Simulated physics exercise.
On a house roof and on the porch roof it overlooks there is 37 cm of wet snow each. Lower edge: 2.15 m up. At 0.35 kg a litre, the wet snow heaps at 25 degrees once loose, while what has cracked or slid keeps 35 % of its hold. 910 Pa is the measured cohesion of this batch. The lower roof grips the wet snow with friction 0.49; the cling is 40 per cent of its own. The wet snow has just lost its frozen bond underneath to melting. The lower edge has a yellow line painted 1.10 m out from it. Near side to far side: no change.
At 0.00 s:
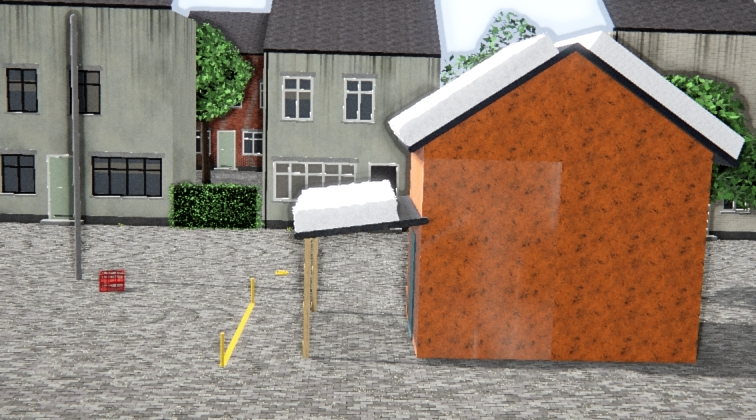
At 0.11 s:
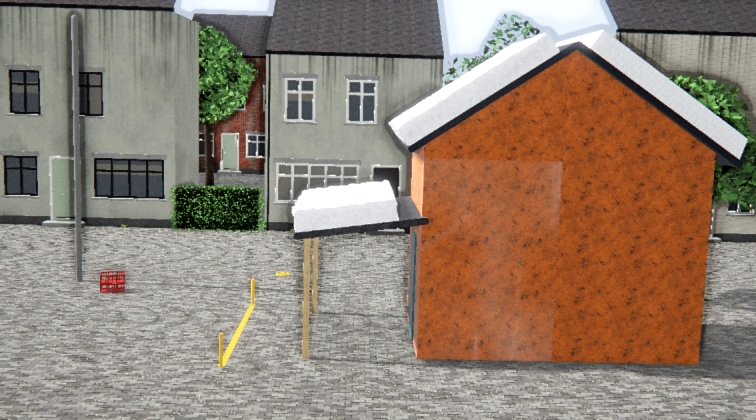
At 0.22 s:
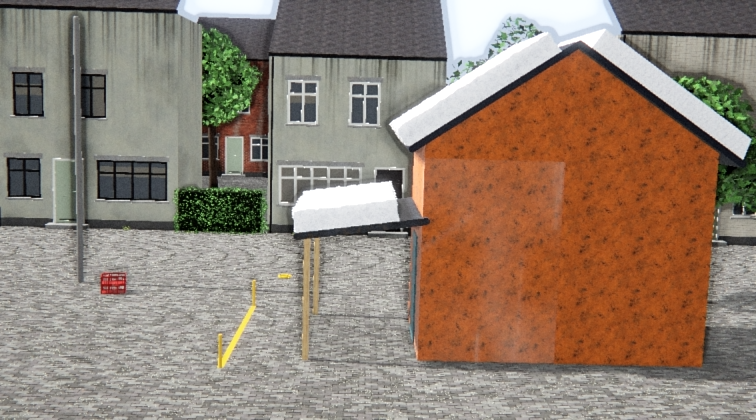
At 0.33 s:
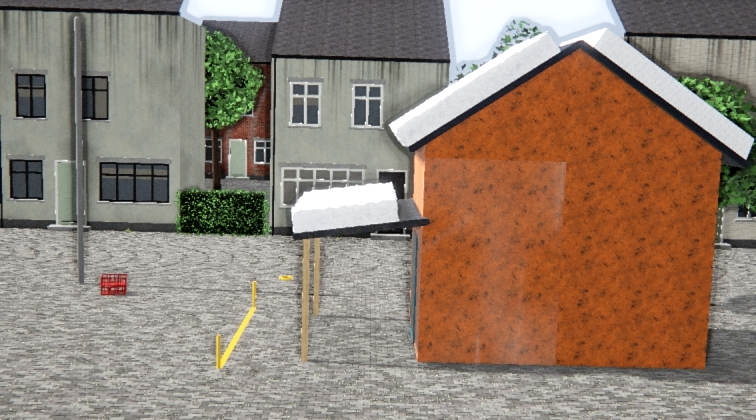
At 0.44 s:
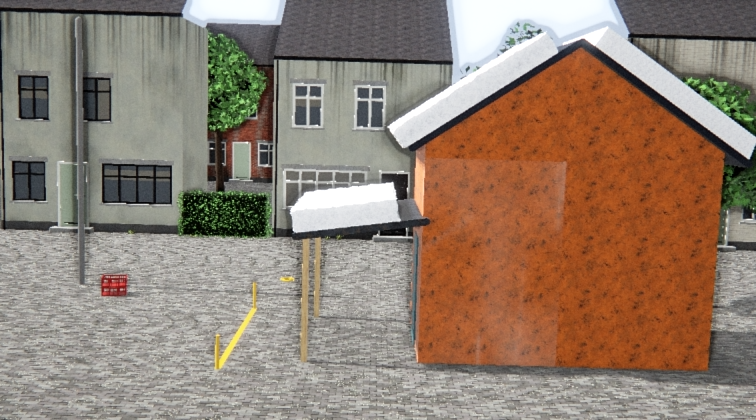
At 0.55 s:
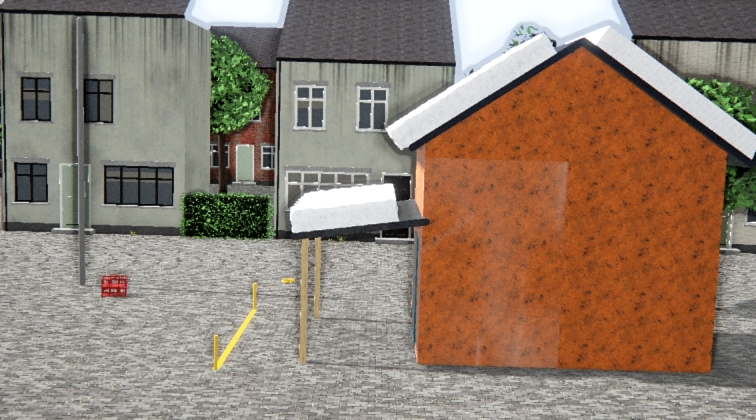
Thick white snow lay on the roof of an orange-brown house and on its small porch roof, barely shifting down the slope, while the grey houses behind drifted slightly to the right.
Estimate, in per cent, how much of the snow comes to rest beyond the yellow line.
I would say roughly 4 per cent.
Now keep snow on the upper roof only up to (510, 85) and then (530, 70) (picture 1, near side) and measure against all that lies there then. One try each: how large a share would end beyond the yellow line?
Respectively 0 % and 0 %.
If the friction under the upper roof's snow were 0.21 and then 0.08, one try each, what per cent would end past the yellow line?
One try each gives 30 % and then 40 %.
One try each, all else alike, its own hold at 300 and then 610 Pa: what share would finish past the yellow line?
Try one gives 30 per cent, try two gives 16 per cent.
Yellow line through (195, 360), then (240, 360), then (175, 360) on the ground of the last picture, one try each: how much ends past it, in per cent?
The three tries give 1 %, 9 % and 0 % in turn.
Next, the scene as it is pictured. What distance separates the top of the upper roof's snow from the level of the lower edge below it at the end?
1.1 m or so.
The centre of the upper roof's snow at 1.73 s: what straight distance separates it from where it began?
Straight-line shift: Roughly 1.6 m.
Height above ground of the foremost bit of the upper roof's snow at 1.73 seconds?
2.8 m, roughly.
After 1.09 s, none is below the lower edge and 0 % is past the line.
After 1.73 s, none is below the lower edge and 0 % is past the line.
After 2.36 s, none is below the lower edge and 0 % is past the line.
After 3.00 s, 4 % is below the lower edge and 0 % is past the line.
After 6.00 s, 31 % is below the lower edge and 4 % is past the line.
